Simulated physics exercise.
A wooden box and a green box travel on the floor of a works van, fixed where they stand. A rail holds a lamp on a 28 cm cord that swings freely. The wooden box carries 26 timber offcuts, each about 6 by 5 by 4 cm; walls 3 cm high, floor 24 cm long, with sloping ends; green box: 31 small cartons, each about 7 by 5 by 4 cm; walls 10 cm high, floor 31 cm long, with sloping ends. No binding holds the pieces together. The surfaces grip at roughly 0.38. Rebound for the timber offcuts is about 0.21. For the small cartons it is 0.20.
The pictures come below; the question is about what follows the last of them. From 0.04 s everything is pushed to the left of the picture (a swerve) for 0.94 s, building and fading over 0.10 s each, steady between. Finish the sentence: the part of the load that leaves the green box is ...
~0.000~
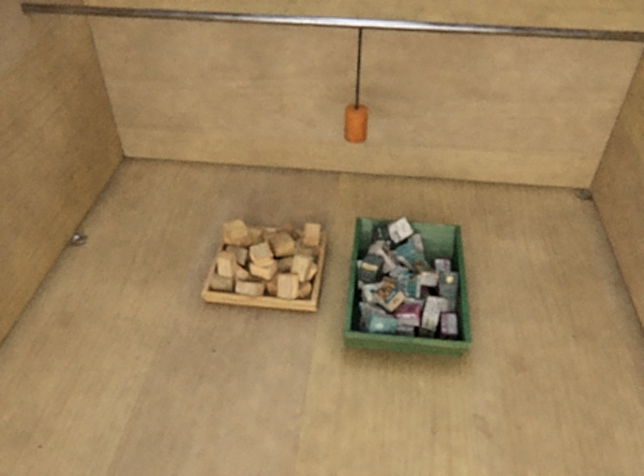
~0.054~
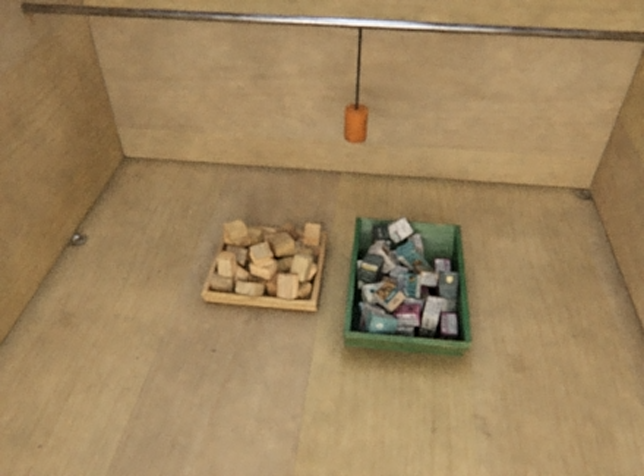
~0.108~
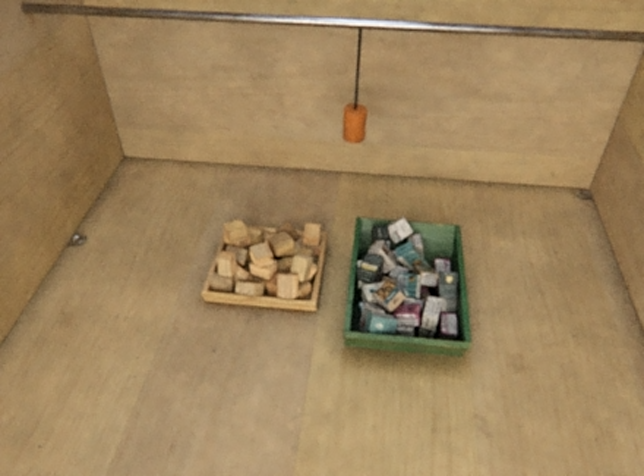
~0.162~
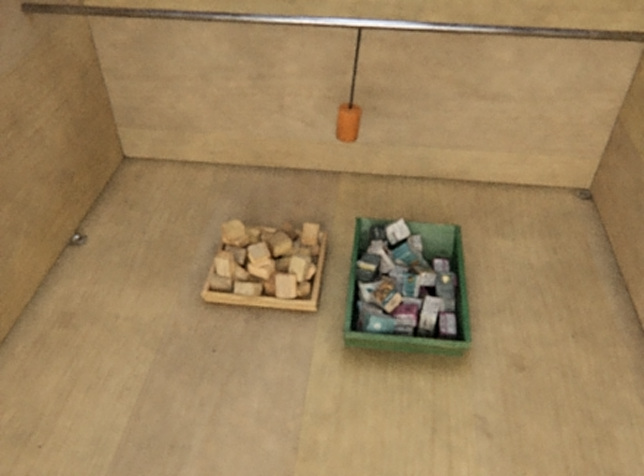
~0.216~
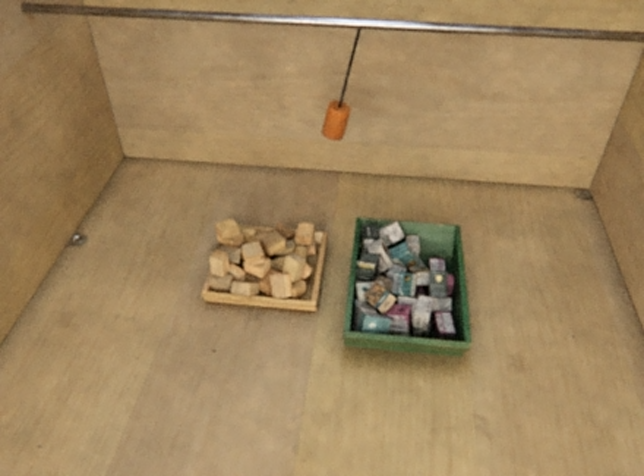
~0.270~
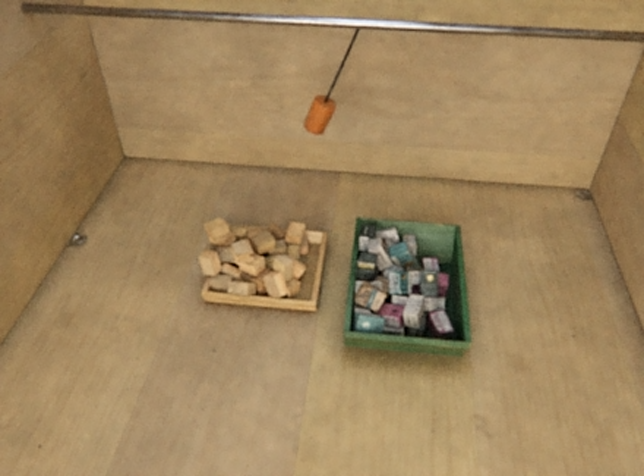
Less than one sixth of it.
After 0.44 s, the wooden box is down by 4 of 26 and the green box has all 31.
After 0.66 s, the wooden box is down by 5 of 26 and the green box has all 31.
After 0.97 s, the wooden box is down by 7 of 26 and the green box has all 31.
Final count (at 1.36 s), the wooden box is down by 7 of 26 and the green box has all 31. Asked share, 0 of 31, 0 per cent.
